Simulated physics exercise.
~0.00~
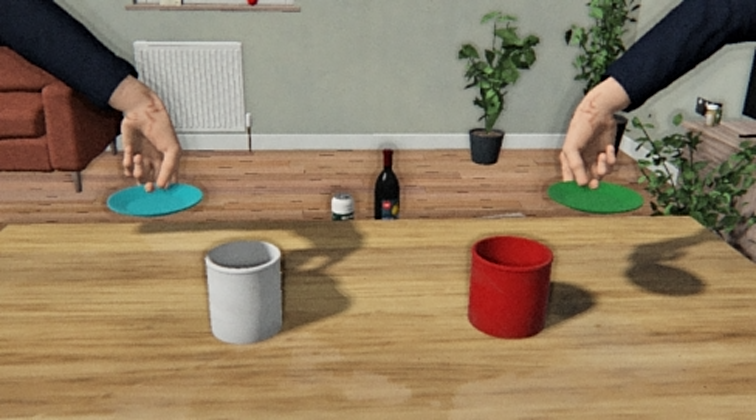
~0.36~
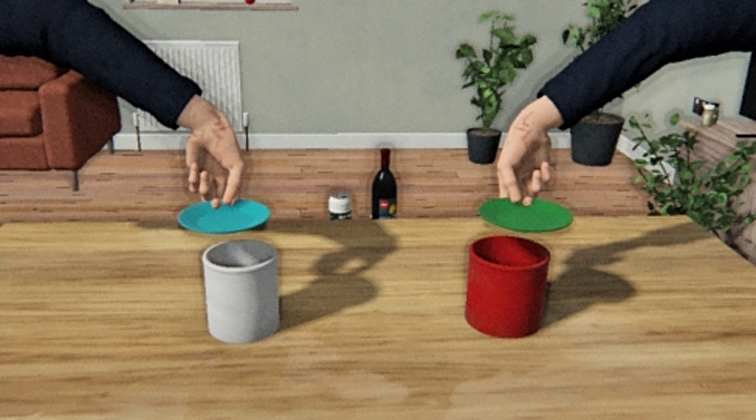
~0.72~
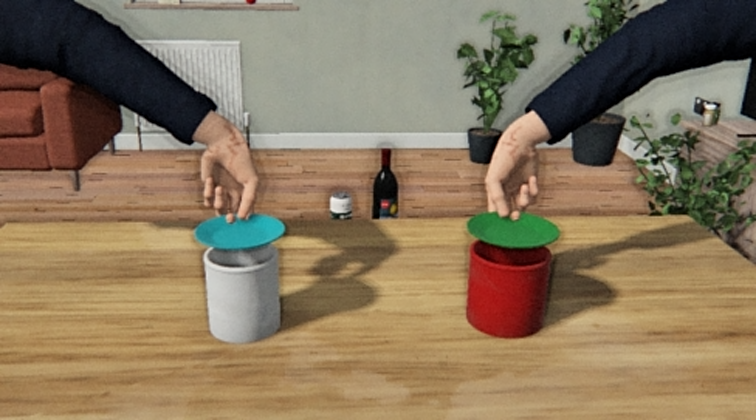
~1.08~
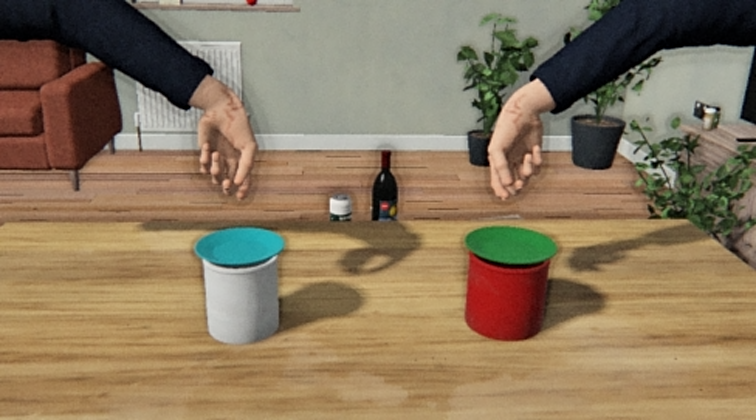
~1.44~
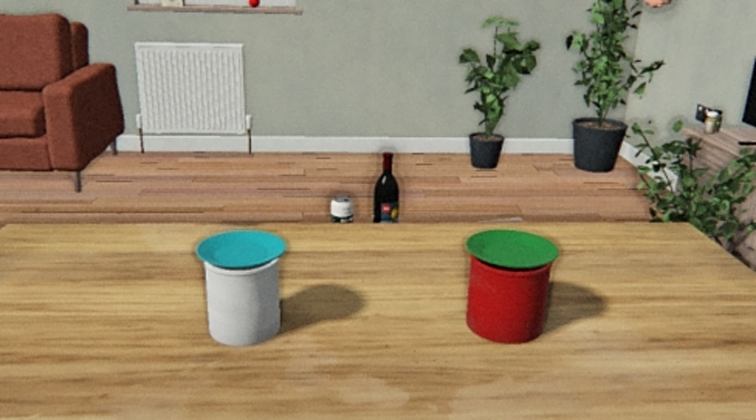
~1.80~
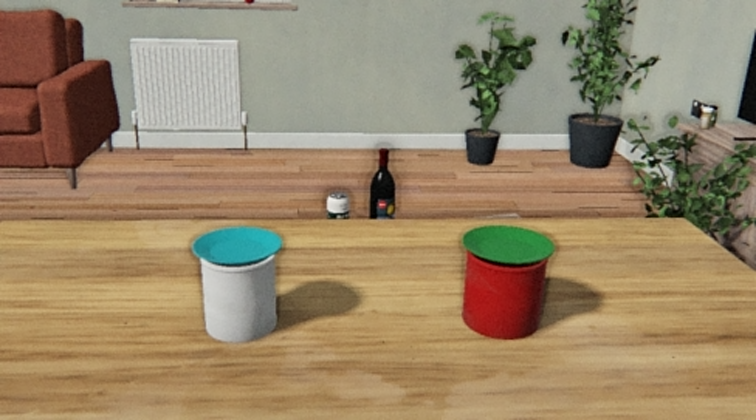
Two hands lower turquoise and green discs onto white and red beakers, covering their openings.
